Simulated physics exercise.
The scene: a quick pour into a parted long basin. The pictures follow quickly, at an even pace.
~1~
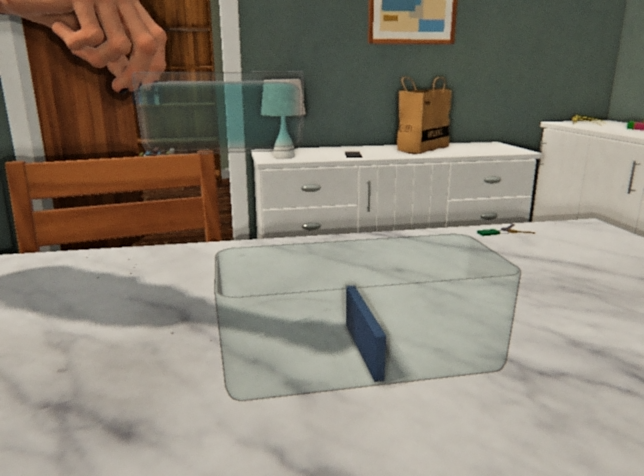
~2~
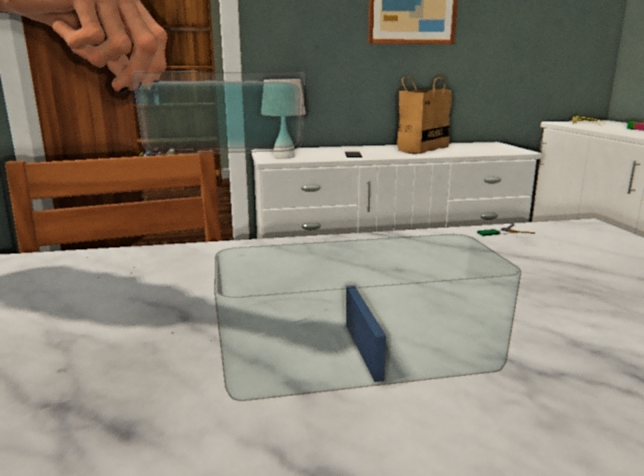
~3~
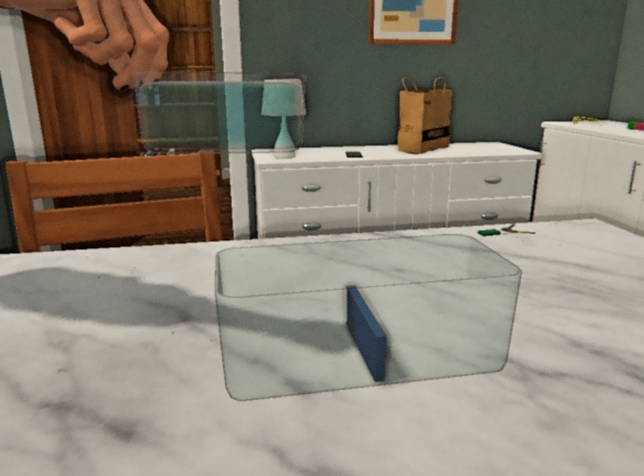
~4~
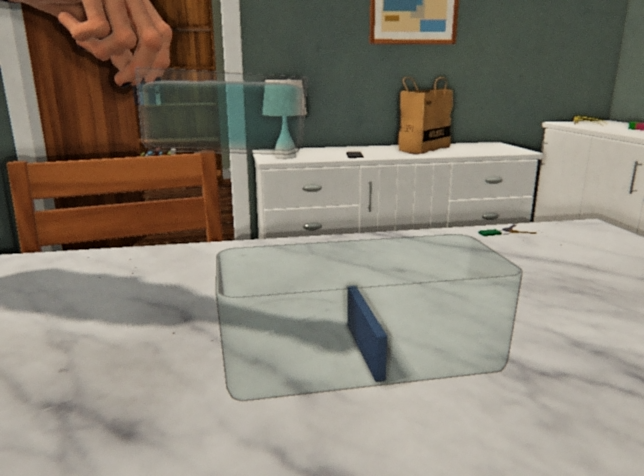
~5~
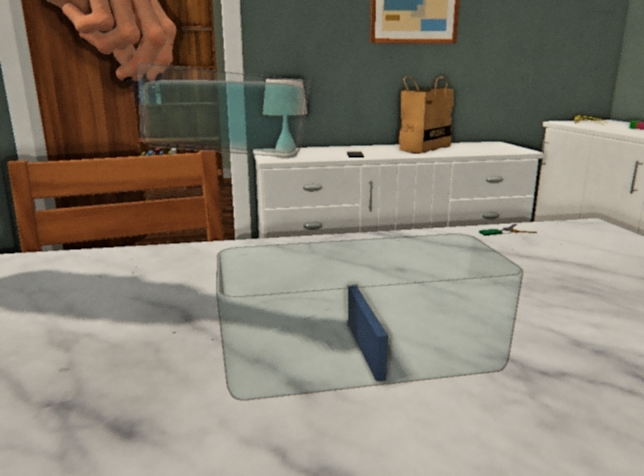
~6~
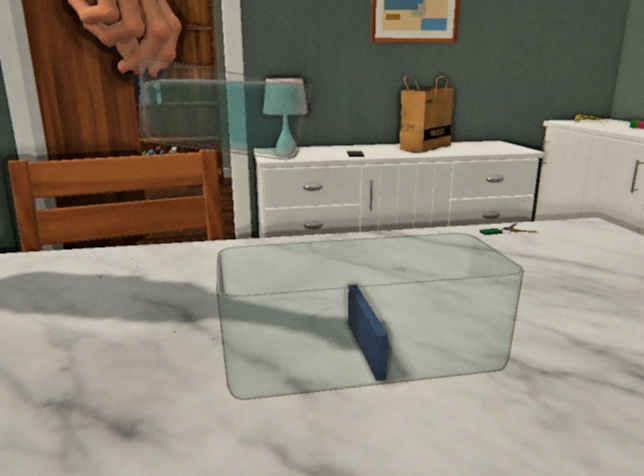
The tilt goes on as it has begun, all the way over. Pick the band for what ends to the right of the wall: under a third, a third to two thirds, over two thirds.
The share right of the wall is between a third and two thirds.
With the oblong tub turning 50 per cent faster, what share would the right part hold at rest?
Some 55 per cent.
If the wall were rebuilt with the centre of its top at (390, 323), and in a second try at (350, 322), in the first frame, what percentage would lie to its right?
In turn 30 and 65 in a hundred.
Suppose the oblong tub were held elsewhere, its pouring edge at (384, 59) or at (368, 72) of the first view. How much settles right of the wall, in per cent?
About 90 and 85 per cent.
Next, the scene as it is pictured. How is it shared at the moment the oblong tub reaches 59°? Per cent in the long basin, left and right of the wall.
Some 5 per cent left and 10 right.
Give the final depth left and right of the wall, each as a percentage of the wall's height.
Left: 20 %. Right: 40 %.
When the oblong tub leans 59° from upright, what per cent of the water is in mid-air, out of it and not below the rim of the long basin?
Close to 35 per cent.
A moment on, the oblong tub is tipped part way and 48 per cent is still to pour, 3 is left of the wall and 12 right of it.
Next, the oblong tub is tipped on its side and 10 per cent is still to pour, 20 is left of the wall and 59 right of it.
Then the oblong tub is tipped right over and 1 per cent is still to pour, 34 is left of the wall and 59 right of it.
Later the oblong tub is tipped right over and 0 per cent is still to pour, 36 is left of the wall and 59 right of it.
At rest 36 per cent lies left of the wall, 59 right of it and 5 outside.
